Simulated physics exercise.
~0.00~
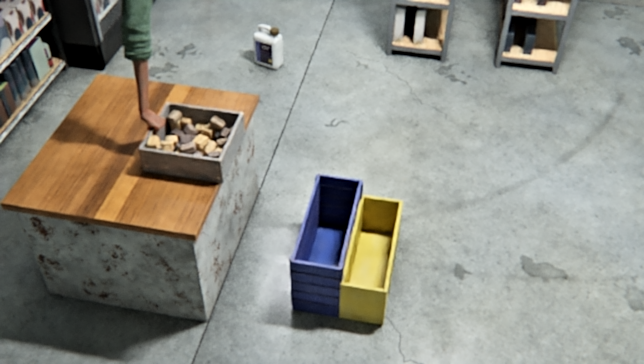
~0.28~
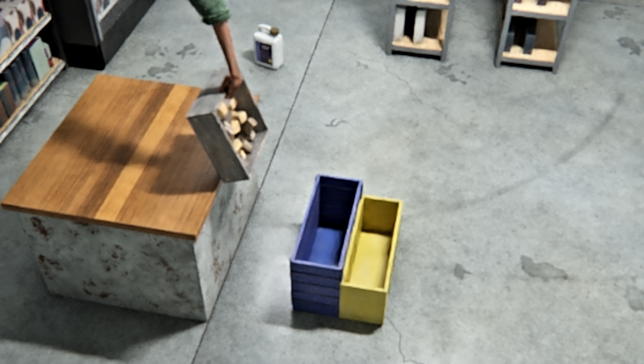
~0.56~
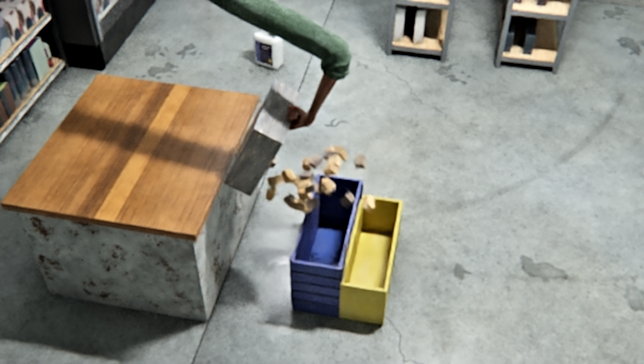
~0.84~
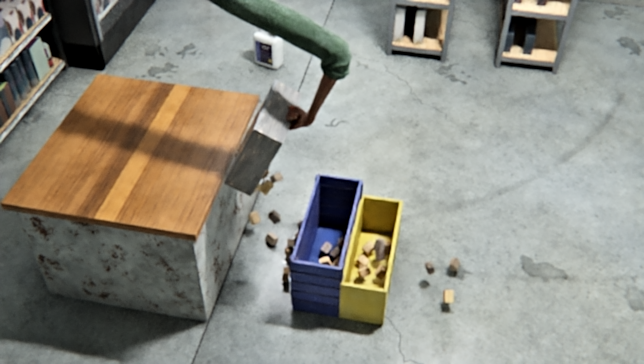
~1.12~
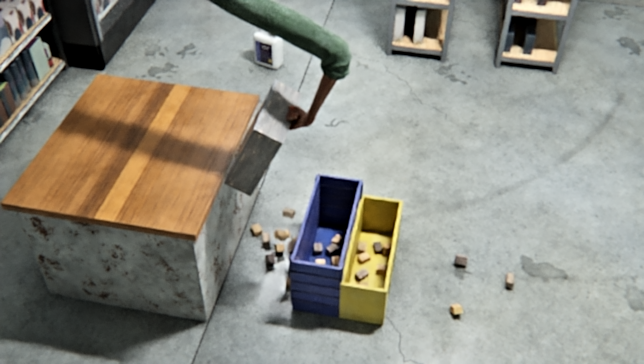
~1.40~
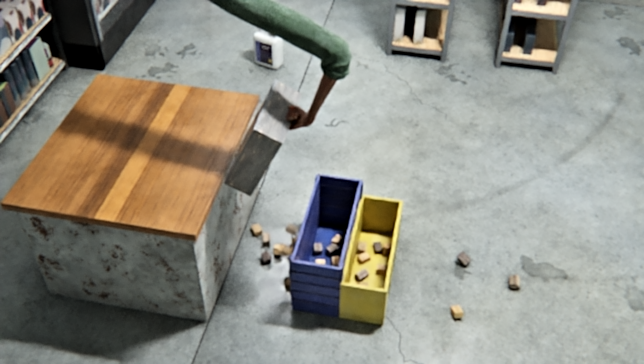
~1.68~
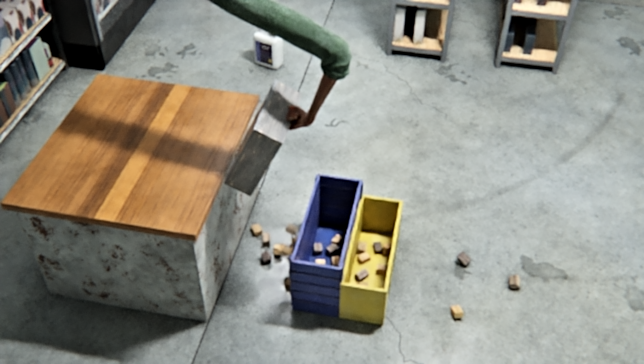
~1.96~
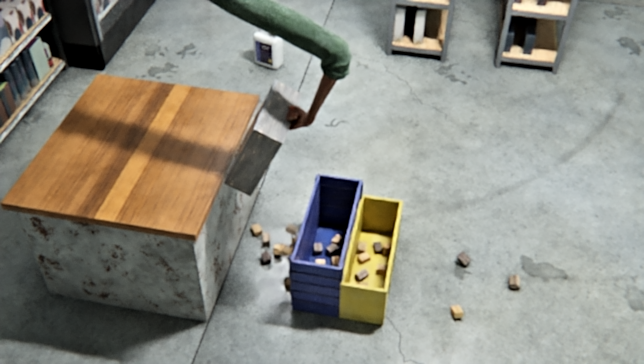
The footage shows a green-sleeved arm lifting a grey crate of wooden offcuts from a bench and tipping it rightward over the edge, spilling them towards a blue bin and a yellow tub. Some land in each container, while others scatter and settle on the floor at both sides.
